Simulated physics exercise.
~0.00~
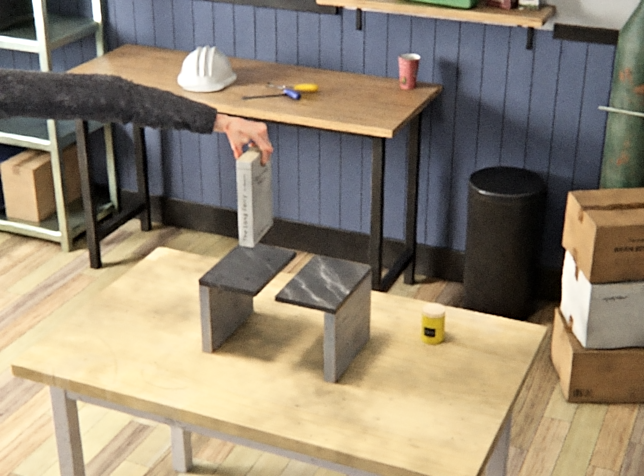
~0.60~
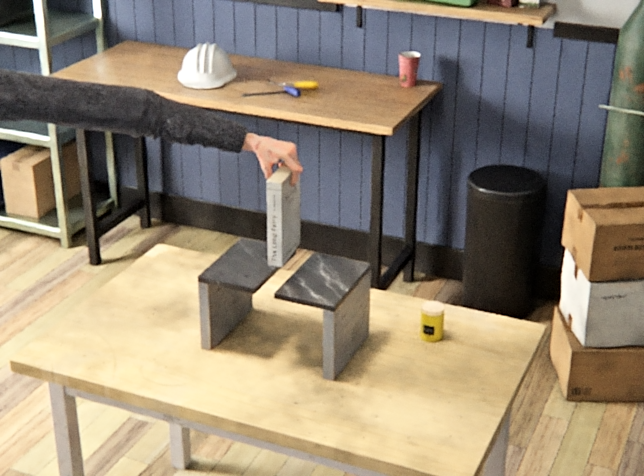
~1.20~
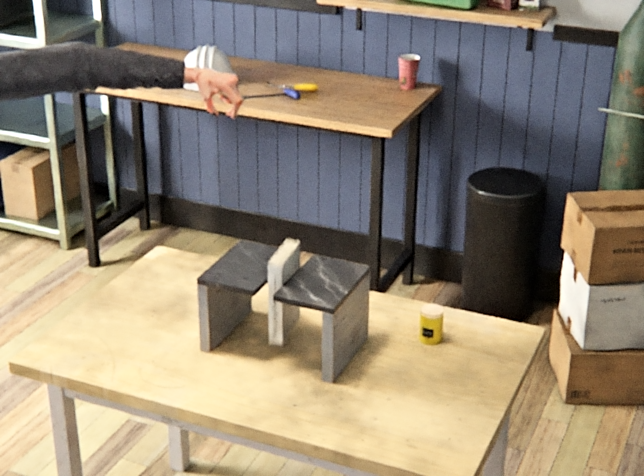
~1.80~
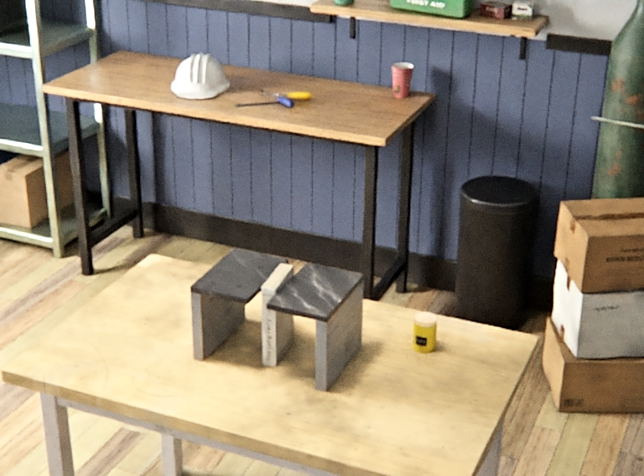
A hand held a white book upright above the gap between two dark-topped ledges on a table, shifted it right and lowered it, then let go and drew back, and the book dropped through to stand on the table between them.
